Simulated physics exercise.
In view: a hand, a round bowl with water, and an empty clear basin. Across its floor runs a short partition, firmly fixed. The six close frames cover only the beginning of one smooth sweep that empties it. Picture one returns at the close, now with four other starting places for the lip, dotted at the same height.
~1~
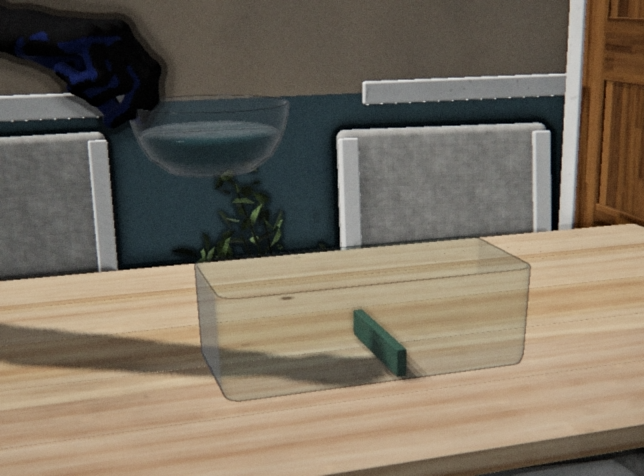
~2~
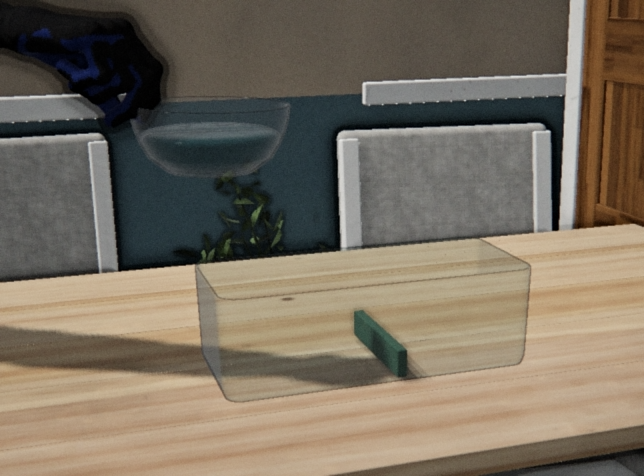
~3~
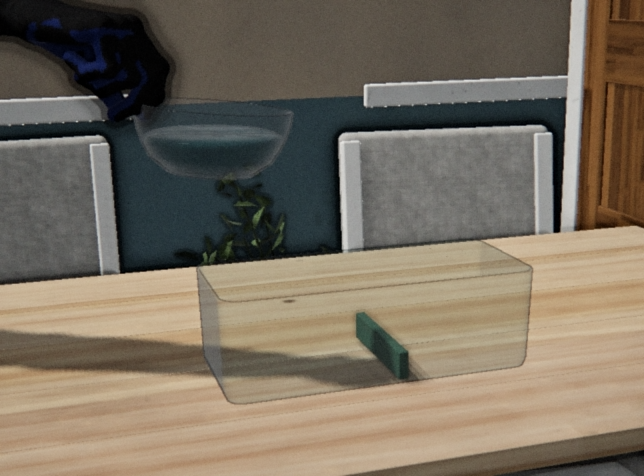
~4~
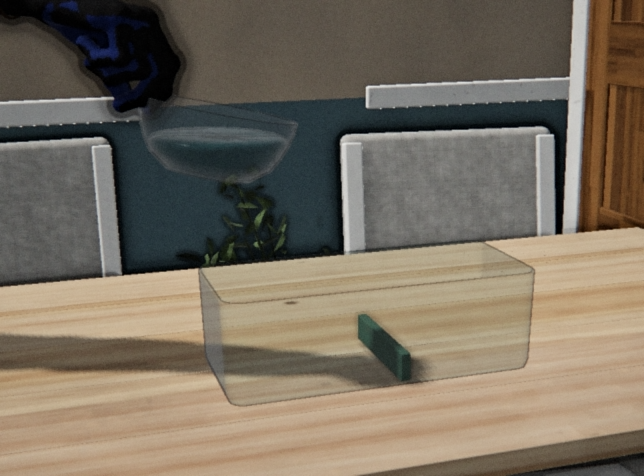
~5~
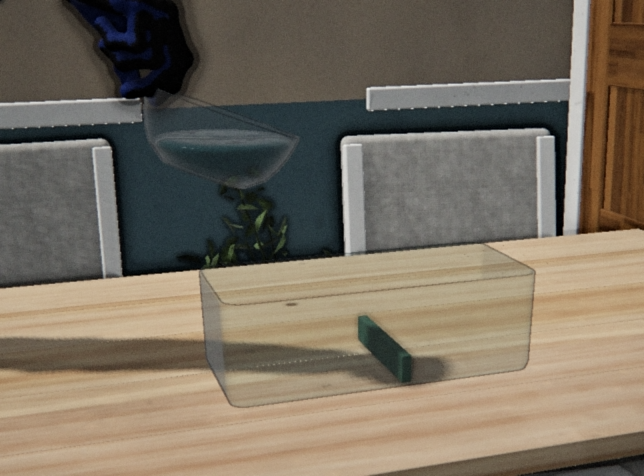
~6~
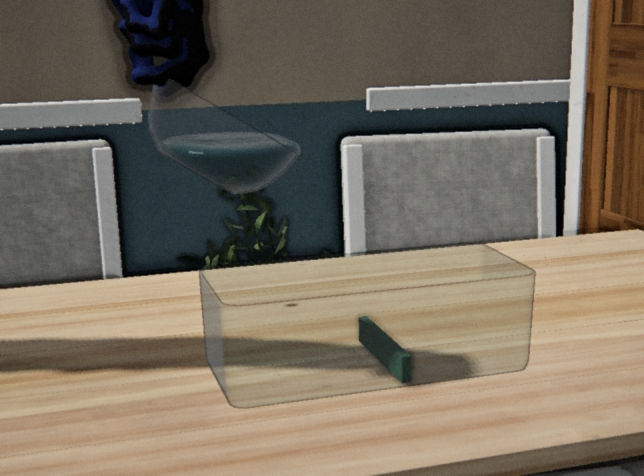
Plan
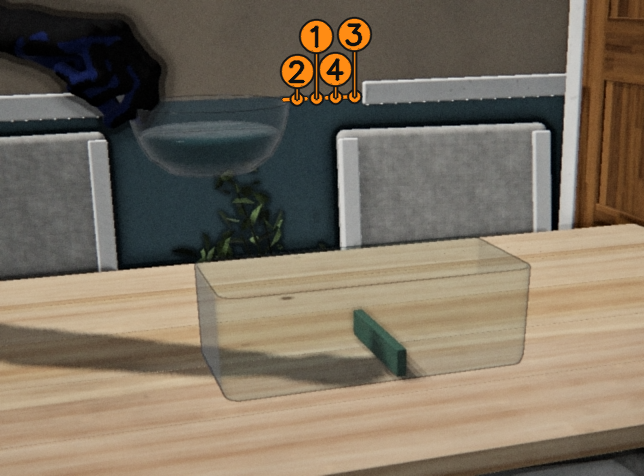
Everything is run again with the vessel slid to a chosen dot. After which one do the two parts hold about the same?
4 works best here.
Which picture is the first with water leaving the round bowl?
In picture 6.
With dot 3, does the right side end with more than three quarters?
No, it does not.
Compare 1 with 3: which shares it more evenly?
Here it is dot 3.
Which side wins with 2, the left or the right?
More ends on the left.
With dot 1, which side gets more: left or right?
The left side.
In orange, 1 at (316, 98); 2 at (297, 99); 3 at (354, 96); 4 at (335, 97).
With 1, about 75 % ends left of the wall and 24 % right of it.
With 2, about 91 % ends left of the wall and 7 % right of it.
With 3, about 32 % ends left of the wall and 67 % right of it.
With 4, about 50 % ends left of the wall and 50 % right of it.
